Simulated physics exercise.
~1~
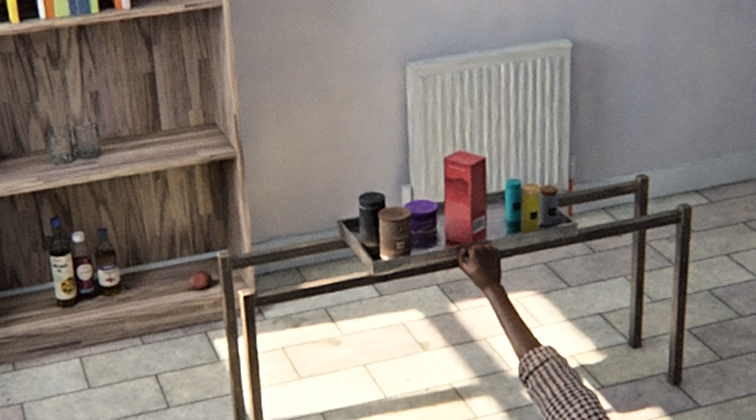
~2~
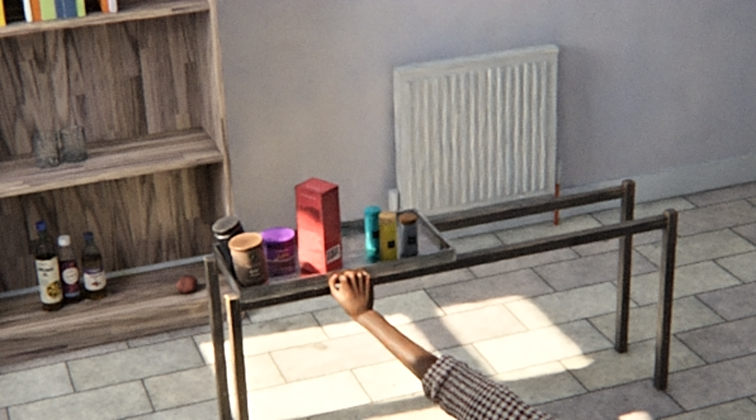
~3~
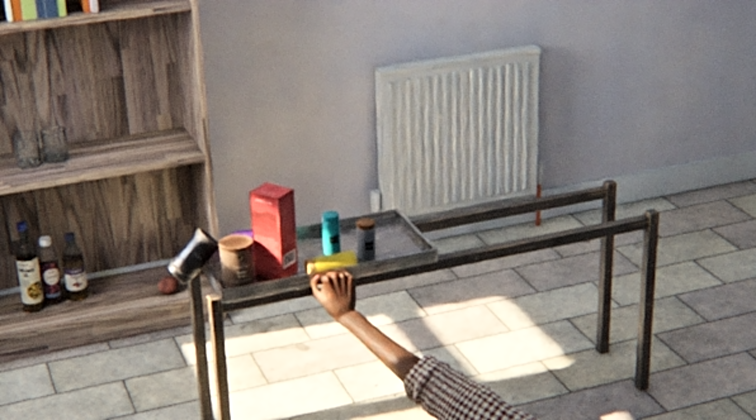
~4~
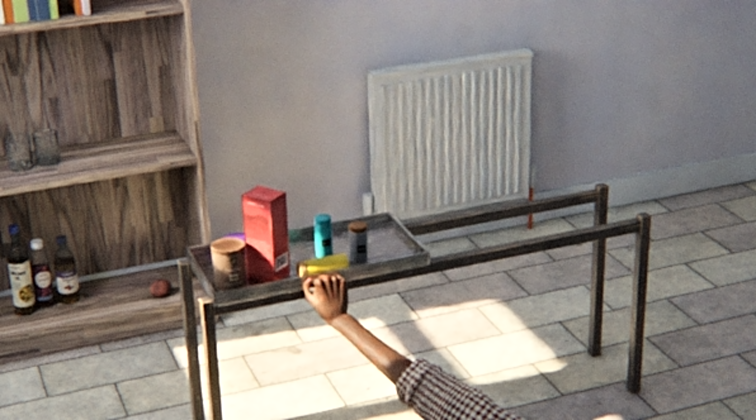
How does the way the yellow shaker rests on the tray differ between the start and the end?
At the start the yellow shaker stands upright on the tray. By the end it is lying on its side, still on the tray.
